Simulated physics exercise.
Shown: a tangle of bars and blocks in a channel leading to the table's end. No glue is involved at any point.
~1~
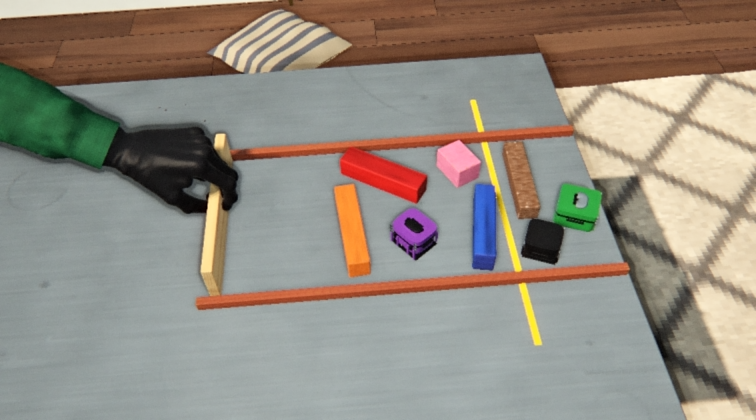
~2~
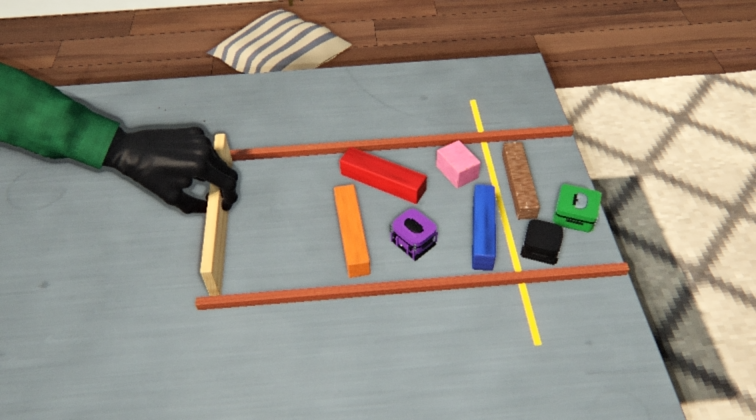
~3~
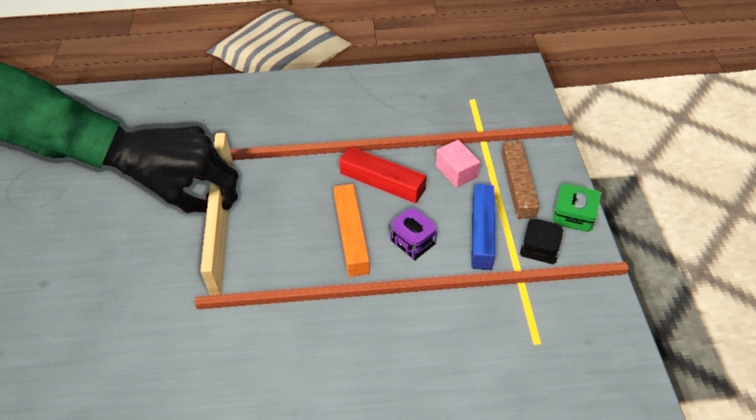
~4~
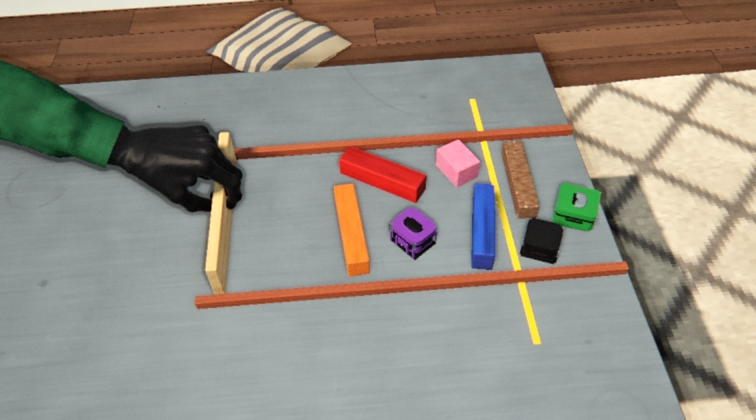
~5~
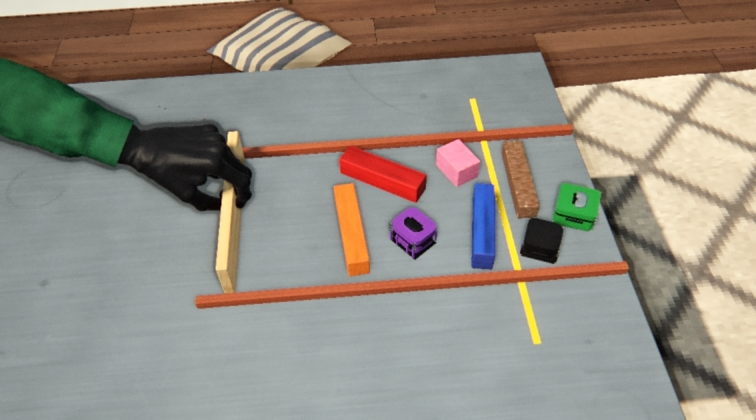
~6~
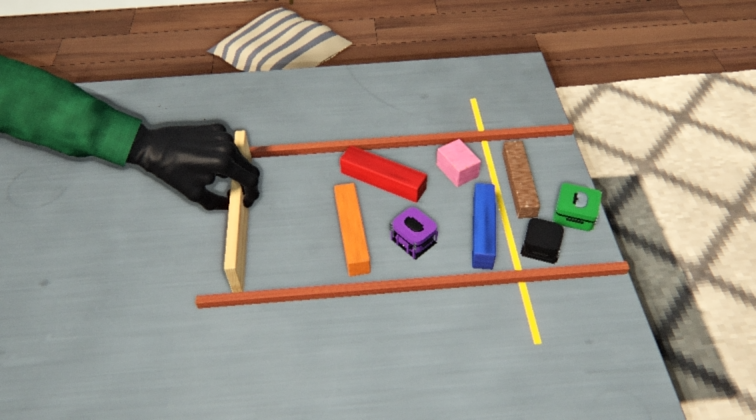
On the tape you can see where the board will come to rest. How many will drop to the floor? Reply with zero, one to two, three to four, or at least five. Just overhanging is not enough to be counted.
It comes to one to two.
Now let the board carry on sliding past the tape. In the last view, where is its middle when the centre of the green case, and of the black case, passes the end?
Near (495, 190), then near (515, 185).
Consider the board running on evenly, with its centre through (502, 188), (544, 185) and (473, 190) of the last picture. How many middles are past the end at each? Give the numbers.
1, 4 and 0.
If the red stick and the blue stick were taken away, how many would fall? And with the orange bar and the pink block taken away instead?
Counts - first: 0; second: 0.
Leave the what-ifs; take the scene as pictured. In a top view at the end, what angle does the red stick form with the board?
I'd say it's about 15° out of line.
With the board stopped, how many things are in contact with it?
I count 1 of them.
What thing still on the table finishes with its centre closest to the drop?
It's the black case that ends up nearest.
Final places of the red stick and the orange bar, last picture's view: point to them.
The red stick comes to rest close to (520, 166), while the orange bar rests close to (517, 216).
Soon after, none off yet; green case at rest near (577, 208); black case at rest near (543, 241); brown bar at rest near (520, 178).
Then, none off yet; green case at rest near (579, 209); black case moved a little near (560, 238); brown bar moved a little near (533, 176).
At rest, the number that fall off is one or two; fallen, green case.
